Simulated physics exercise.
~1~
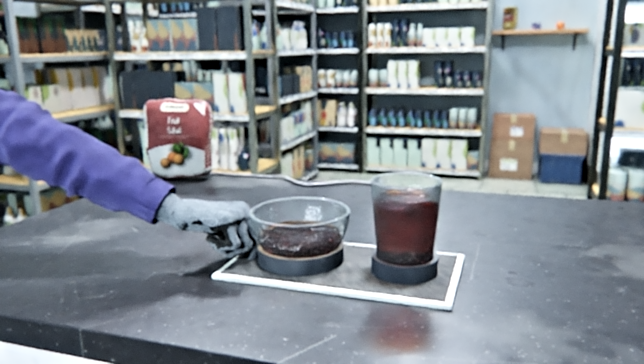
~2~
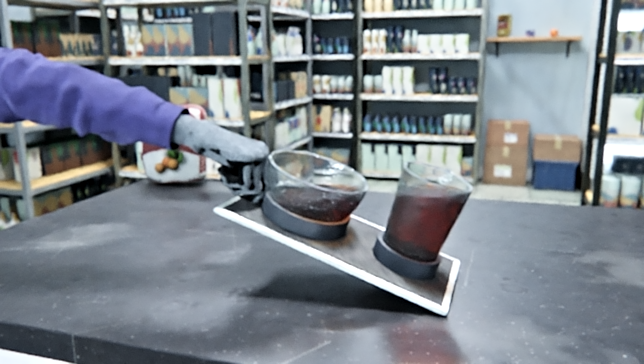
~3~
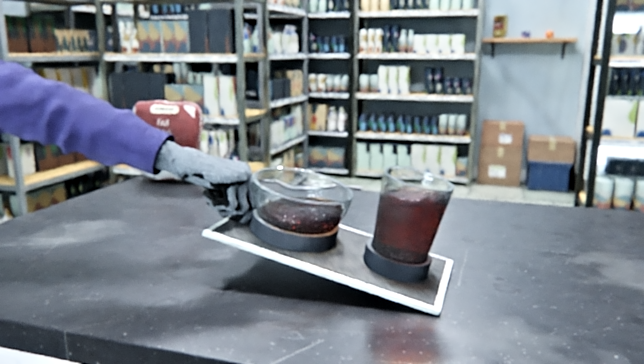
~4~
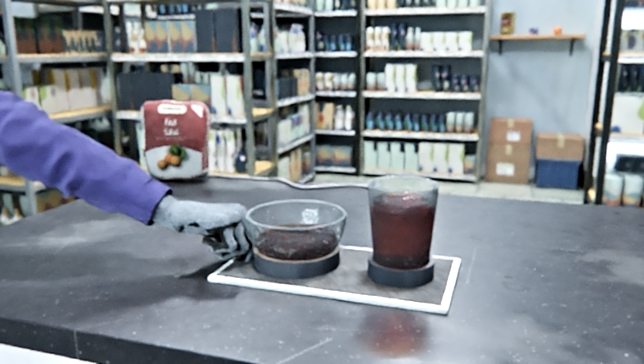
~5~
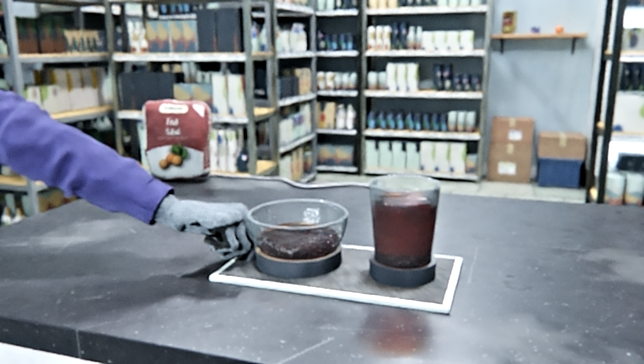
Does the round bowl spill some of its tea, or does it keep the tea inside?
The round bowl keeps its tea inside, and it is standing level with the tea still in it when the tray is flat again.
To begin with, a gray-gloved hand in a purple sleeve holds the left edge of a white-rimmed tray on a dark worktop, where a round glass bowl and a taller tumbler of dark reddish tea stand in dark holders. The hand raises that edge, so the tray slopes clearly down to the right and both vessels lean with it. Then the hand lowers the edge, and the slope eases. The tray comes to rest flat again, with the hand still at its left side. At the end both vessels stand upright in their holders, and the bowl still holds its tea.
